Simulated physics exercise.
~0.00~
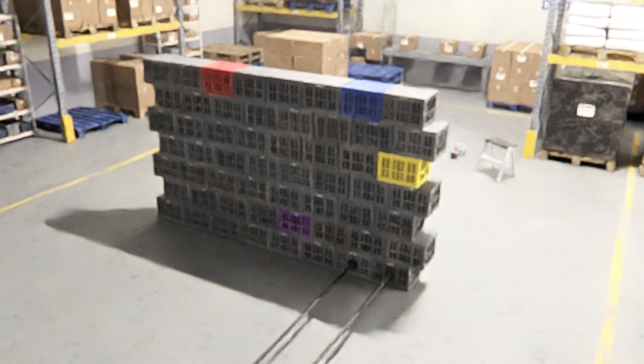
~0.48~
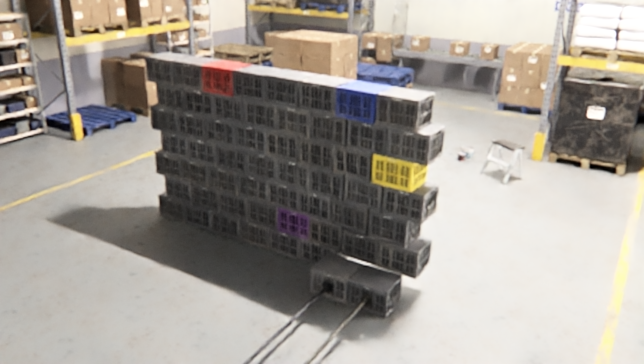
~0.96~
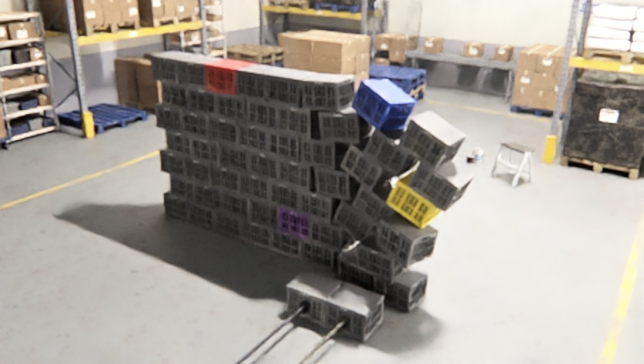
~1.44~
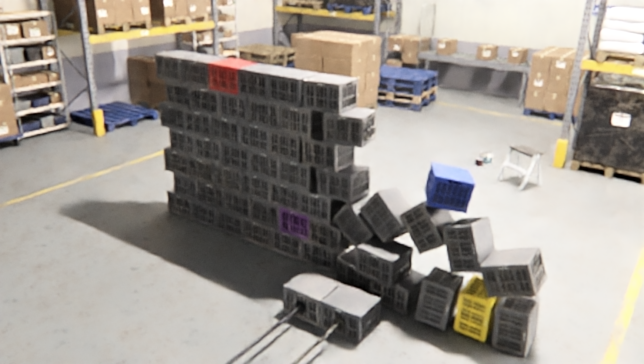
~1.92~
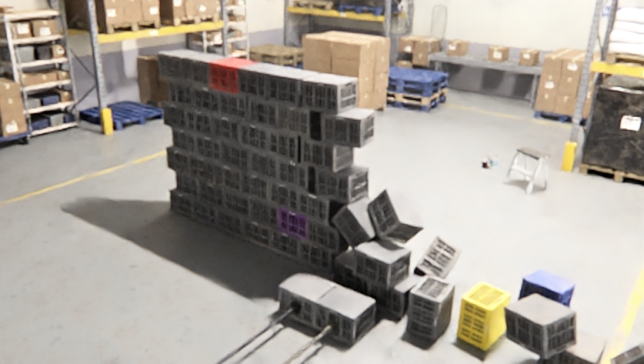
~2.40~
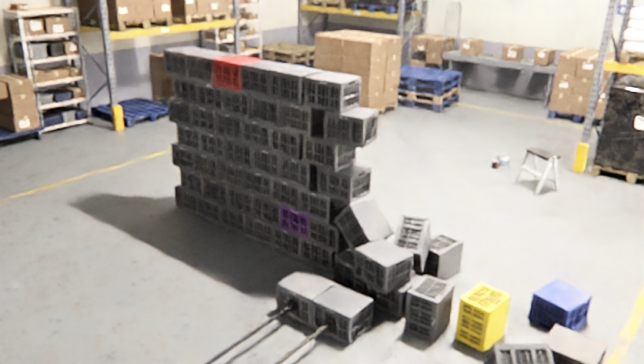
Wall of dark crates losing its right end as two bottom crates are dragged out, blue and yellow crates tumbling to the floor.
